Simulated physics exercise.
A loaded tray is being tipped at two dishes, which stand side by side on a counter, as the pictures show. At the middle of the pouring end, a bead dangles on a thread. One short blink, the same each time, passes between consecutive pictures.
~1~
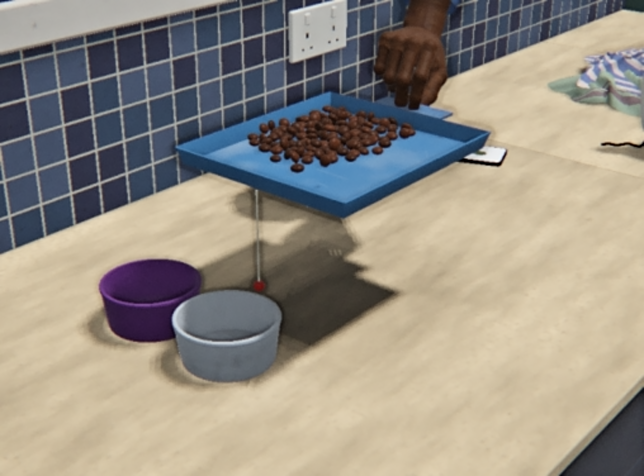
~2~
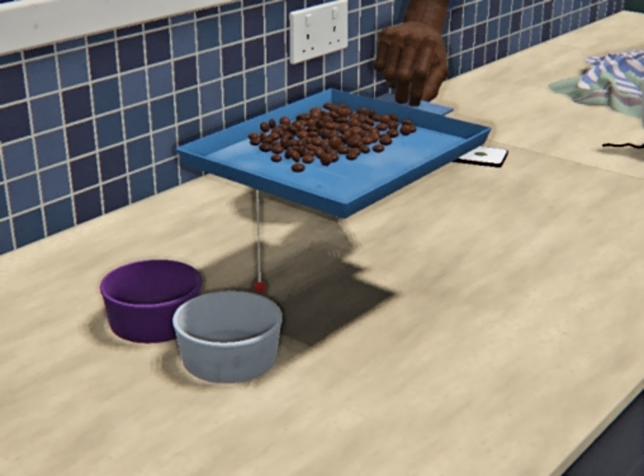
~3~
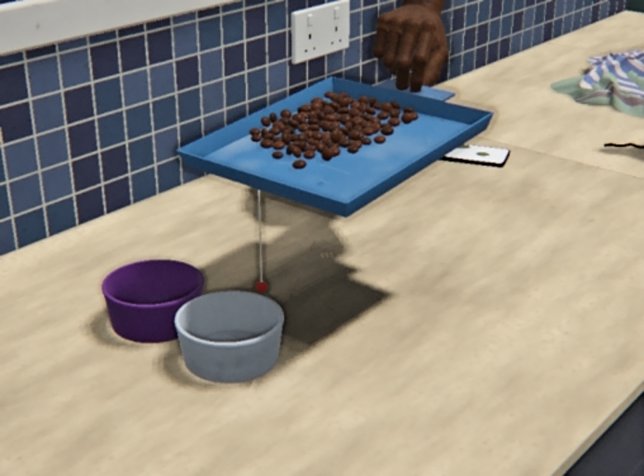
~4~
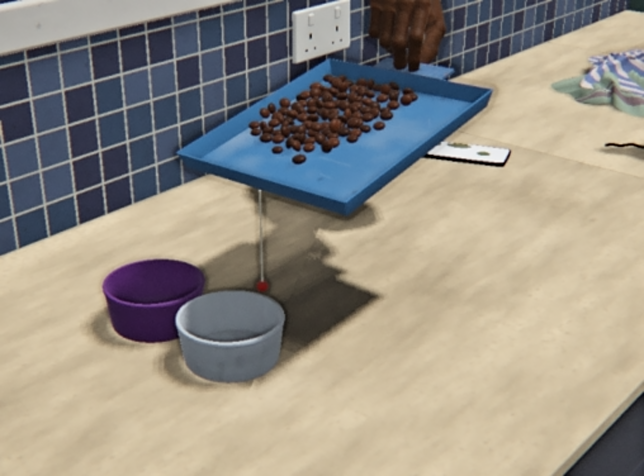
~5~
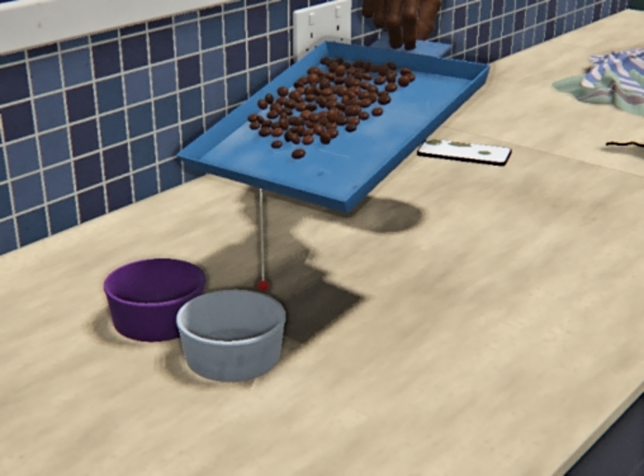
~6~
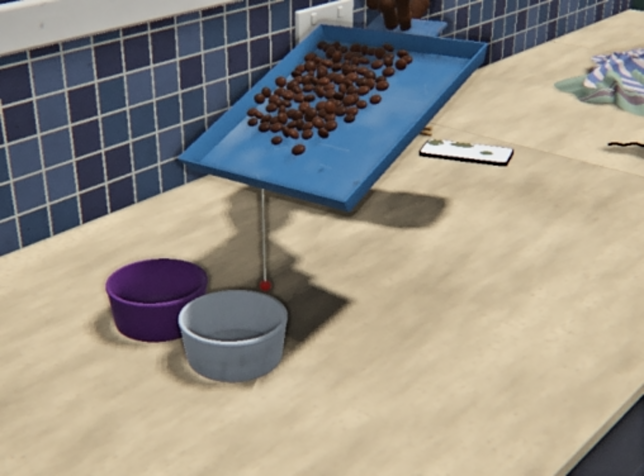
On a kitchen counter, a hand raising the far end of a blue tray of brown pieces, tilting it above purple and grey dishes.
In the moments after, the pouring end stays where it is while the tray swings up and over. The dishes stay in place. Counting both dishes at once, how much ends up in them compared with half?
Honestly, the catch comes out above half of the load.
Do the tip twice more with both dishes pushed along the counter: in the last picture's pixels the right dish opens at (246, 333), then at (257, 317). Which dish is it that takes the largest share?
Left side first, Left side second.
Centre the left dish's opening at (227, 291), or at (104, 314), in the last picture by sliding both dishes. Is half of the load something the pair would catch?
The first time it's lower than half, the second time lower than half.
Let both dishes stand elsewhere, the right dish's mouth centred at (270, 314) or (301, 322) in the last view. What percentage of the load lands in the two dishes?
Around 50 and then 40 per cent.
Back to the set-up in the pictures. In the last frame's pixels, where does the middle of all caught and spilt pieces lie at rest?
Resting centre, last picture - approx. (170, 326).
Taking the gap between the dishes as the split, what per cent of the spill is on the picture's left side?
I'd say some 80 in a hundred.
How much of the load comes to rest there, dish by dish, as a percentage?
About 40 % ends in the left dish and about 30 % in the right dish.
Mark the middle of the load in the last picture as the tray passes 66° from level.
Somewhere about pixel (217, 166).
Just after the last frame, tray tipped steeply; the larger part on the tray; about a tenth in the air.
A moment on, tray tipped past a quarter turn; roughly a quarter on the tray; roughly a quarter in the right dish; roughly a quarter in the left dish; roughly a quarter outside both; about a tenth in the air.
Further on, tray tipped past a quarter turn; roughly a quarter in the right dish; roughly half in the left dish; roughly a quarter outside both; just a few in the air.
When it is over, tray tipped past a quarter turn; roughly a quarter in the right dish; roughly half in the left dish; roughly a quarter outside both; just a few in the air.
